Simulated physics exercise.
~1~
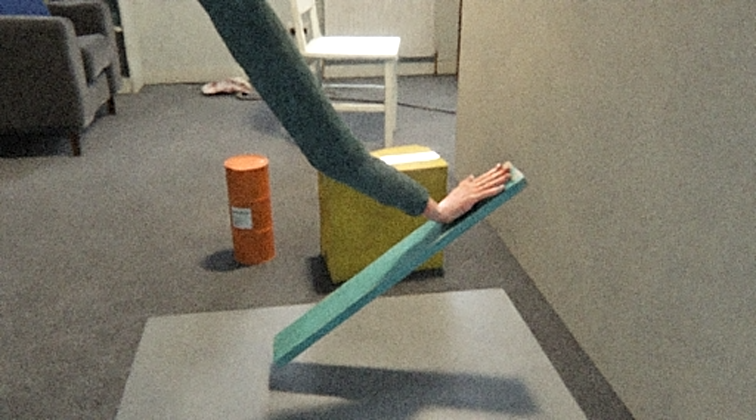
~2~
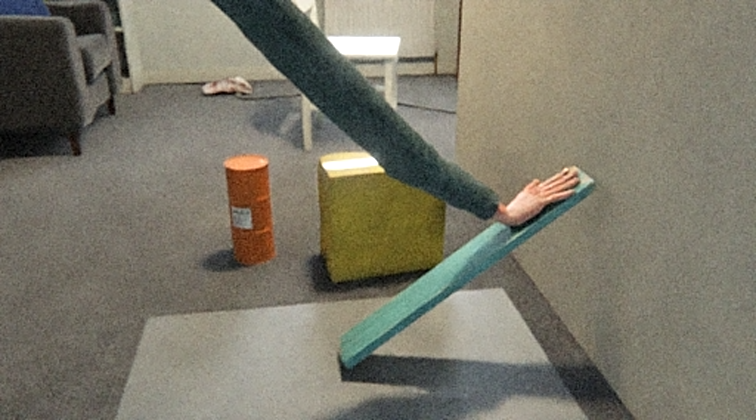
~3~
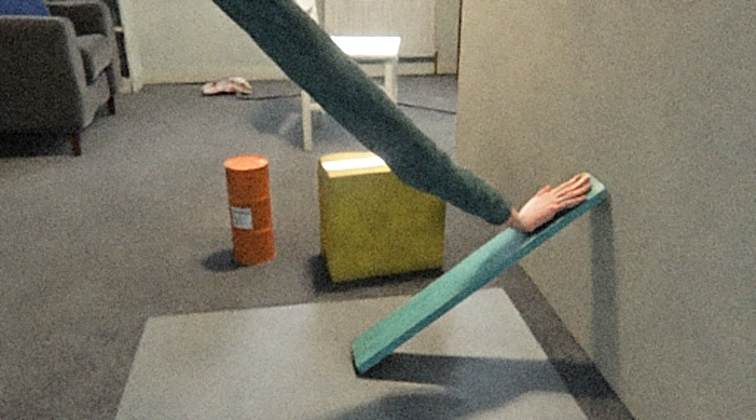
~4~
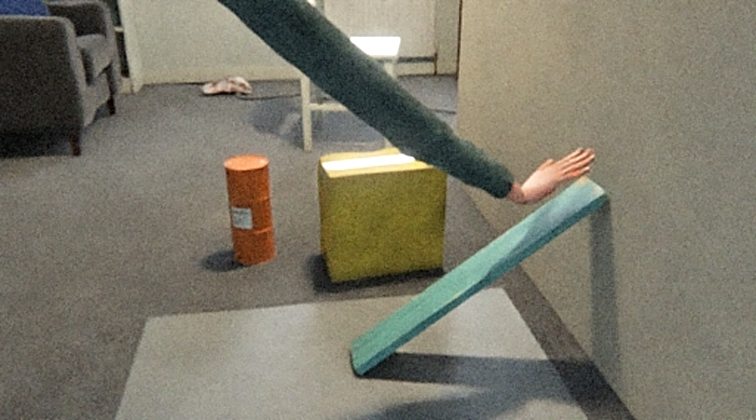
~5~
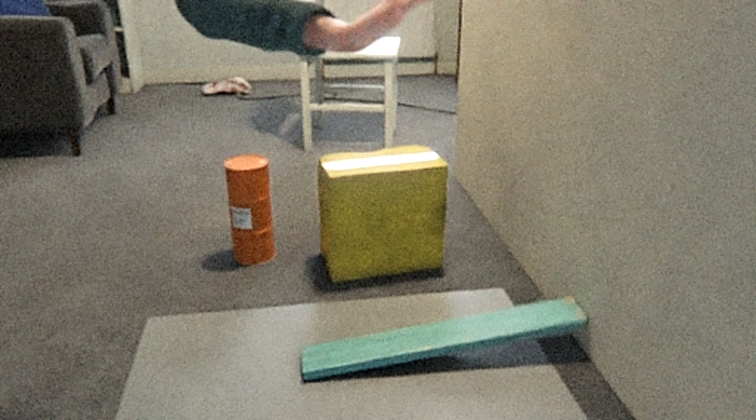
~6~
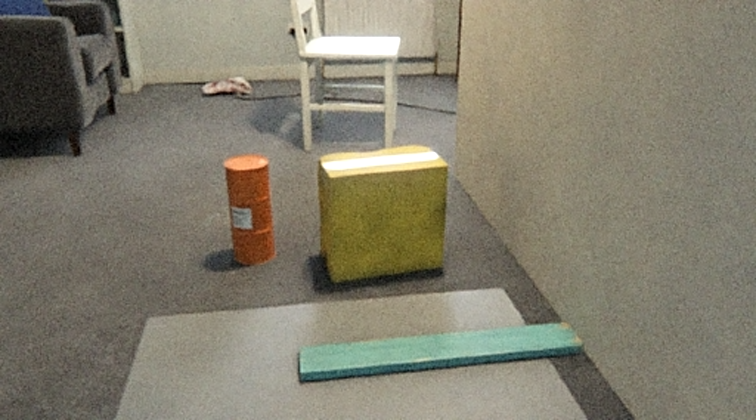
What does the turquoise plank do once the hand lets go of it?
It slides down the wall and ends up lying on the floor.
A turquoise plank was moved to the right by a hand and leaned against the wall, with a yellow box and an orange canister standing behind. The hand let go, and the plank slid down and ended up lying on the floor.
